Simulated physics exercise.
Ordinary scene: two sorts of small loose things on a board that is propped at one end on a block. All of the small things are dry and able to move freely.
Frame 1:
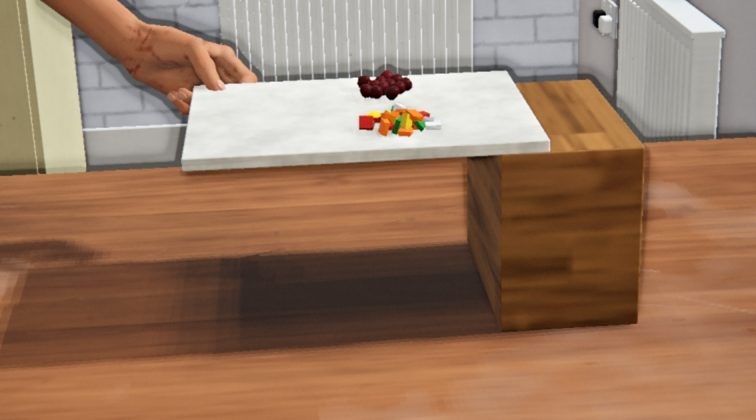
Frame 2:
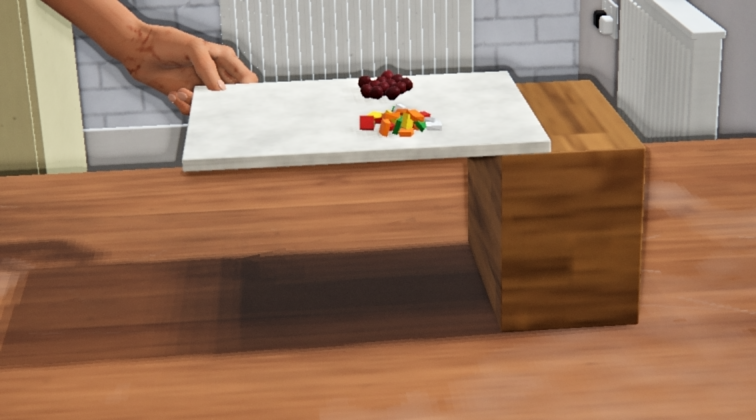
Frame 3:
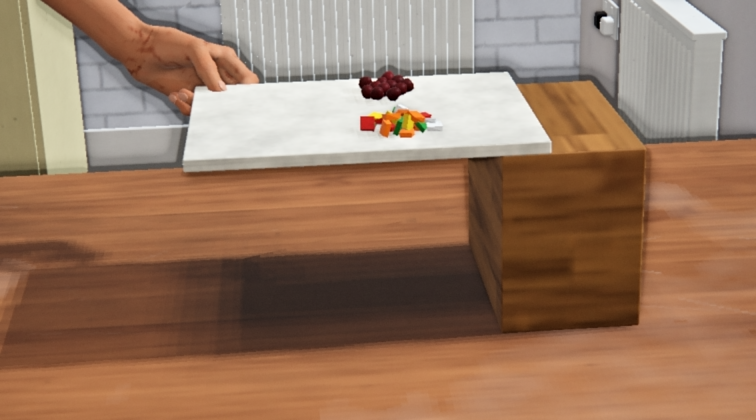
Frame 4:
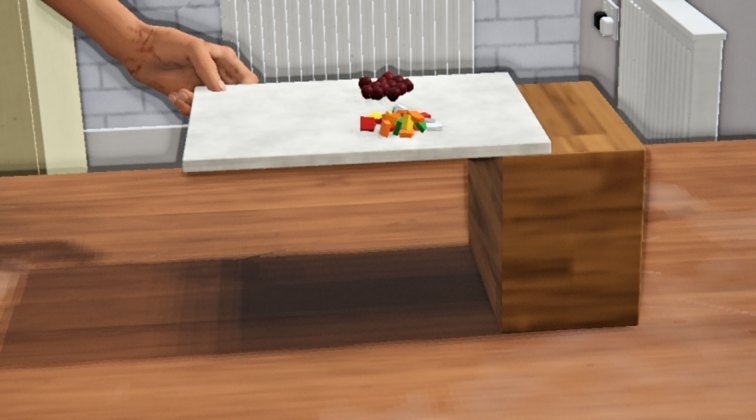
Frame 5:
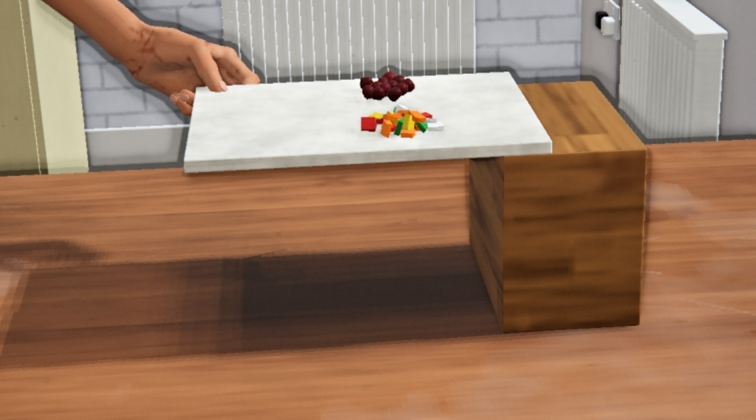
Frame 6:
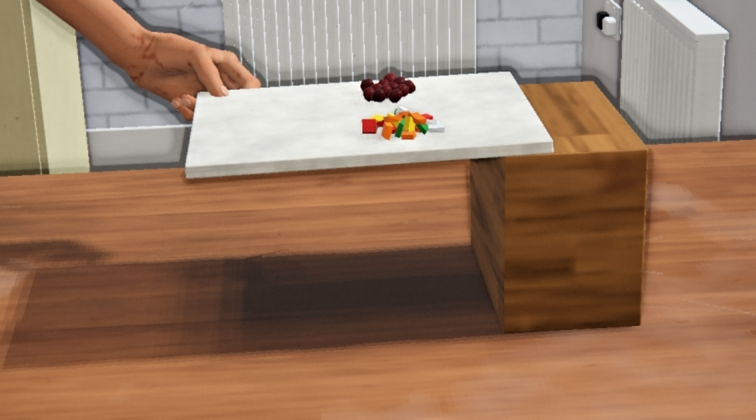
The video shows a hand at the left end of a pale board propped on a wooden block, with dark red cherries behind small colourful pieces. The hand lowers its end very slightly, while both small piles stay in place.
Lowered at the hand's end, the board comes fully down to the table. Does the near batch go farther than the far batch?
No, the far batch goes farther.
Then, 0.45 s on from there, board sloping at 11°; front batch the whole lot still on the board; back batch the whole lot still on the board.
Then, 1.03 s on from there, board sloping at 25°; front batch the whole lot still on the board; back batch mostly less than half a board's length out.
Then, 1.65 s on from there, board sloping at 38°; front batch mostly less than half a board's length out; back batch mostly up to a board's length out.
In the end, board resting at 39°; front batch mostly less than half a board's length out; back batch mostly up to a board's length out; the back batch has gone farther.
